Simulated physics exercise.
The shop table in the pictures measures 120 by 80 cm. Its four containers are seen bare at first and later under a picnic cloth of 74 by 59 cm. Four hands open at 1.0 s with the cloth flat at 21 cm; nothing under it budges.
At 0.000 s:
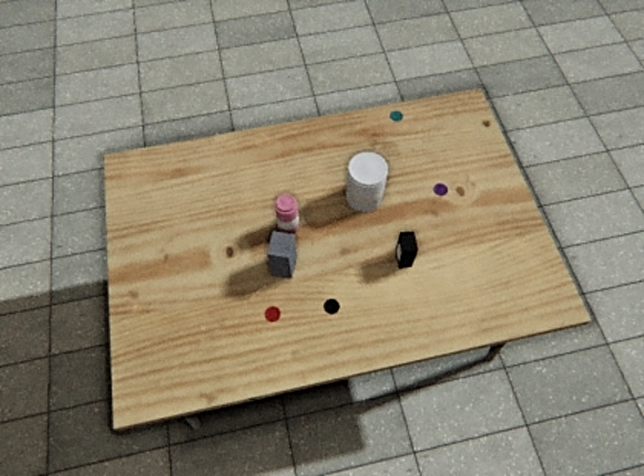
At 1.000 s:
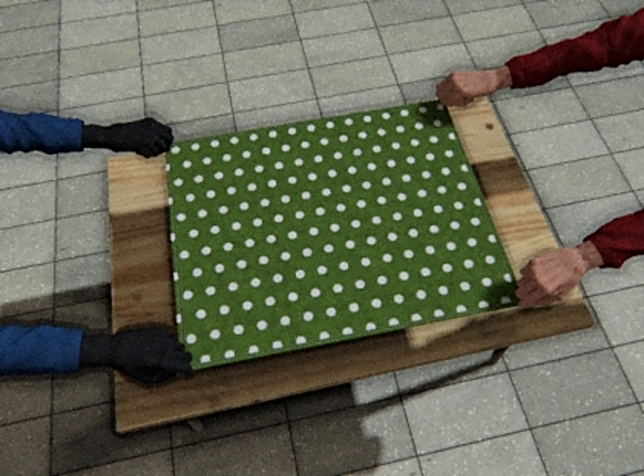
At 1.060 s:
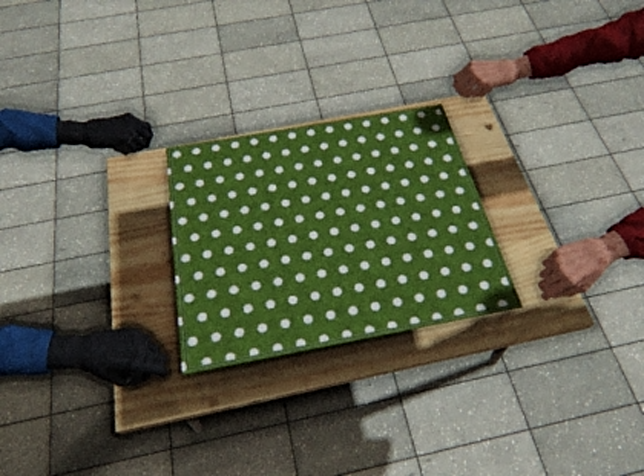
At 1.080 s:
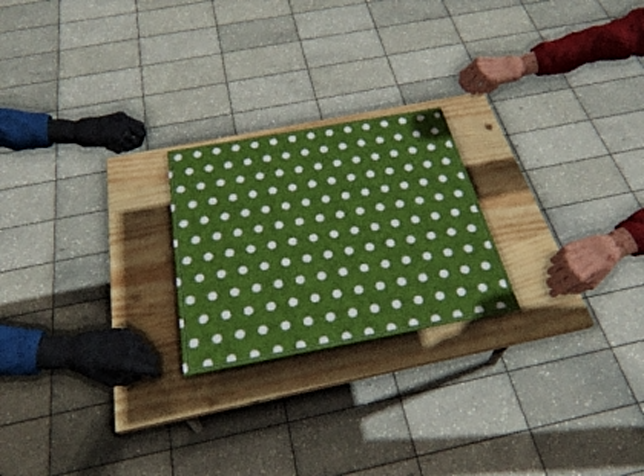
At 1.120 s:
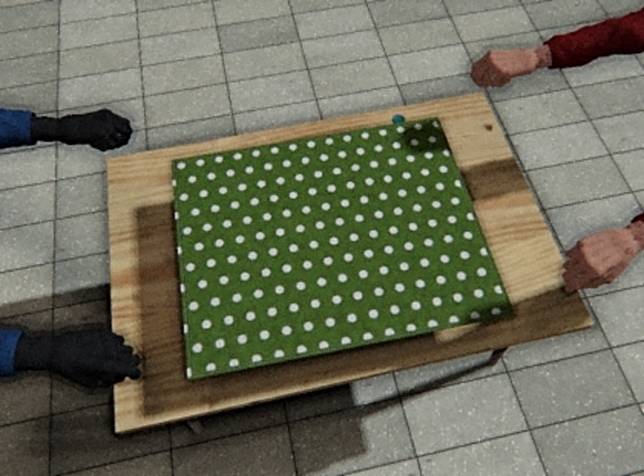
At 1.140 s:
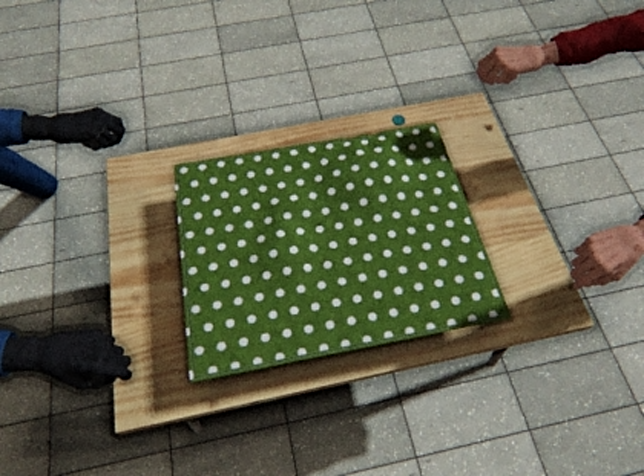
A wooden shop table stands on grey paving, seen from above at an angle by a still camera. On it are a white canister, a pink-topped jar, a grey block, a small black box and small red, black, purple and teal discs. Dark-gloved hands at left and bare, red-sleeved hands at right hold a green, white-dotted cloth flat above them, then open and draw back as it sinks slightly.
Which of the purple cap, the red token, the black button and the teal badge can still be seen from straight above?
Result: Purple cap still shows, red token gets covered, black button gets covered, teal badge remains in the open.
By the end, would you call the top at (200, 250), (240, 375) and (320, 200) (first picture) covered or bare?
Result, same order: Visible, visible, overlaid.
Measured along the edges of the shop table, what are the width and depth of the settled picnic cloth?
Roughly 70 cm across and 56 cm deep.
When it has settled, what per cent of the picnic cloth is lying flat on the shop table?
Share on top, approx.: 25 %.
After 1.3 s, 20 % of it is down, spanning 70 by 57 cm, above black button, red token.
After 1.5 s, 25 % of it is down, spanning 69 by 57 cm, above black button, red token.
After 1.7 s, 25 % of it is down, spanning 69 by 57 cm, above black button, red token.
After 1.9 s, 25 % of it is down, spanning 69 by 57 cm, above black button, red token.
After 2.7 s, 25 % of it is down, spanning 69 by 57 cm, above black button, red token.
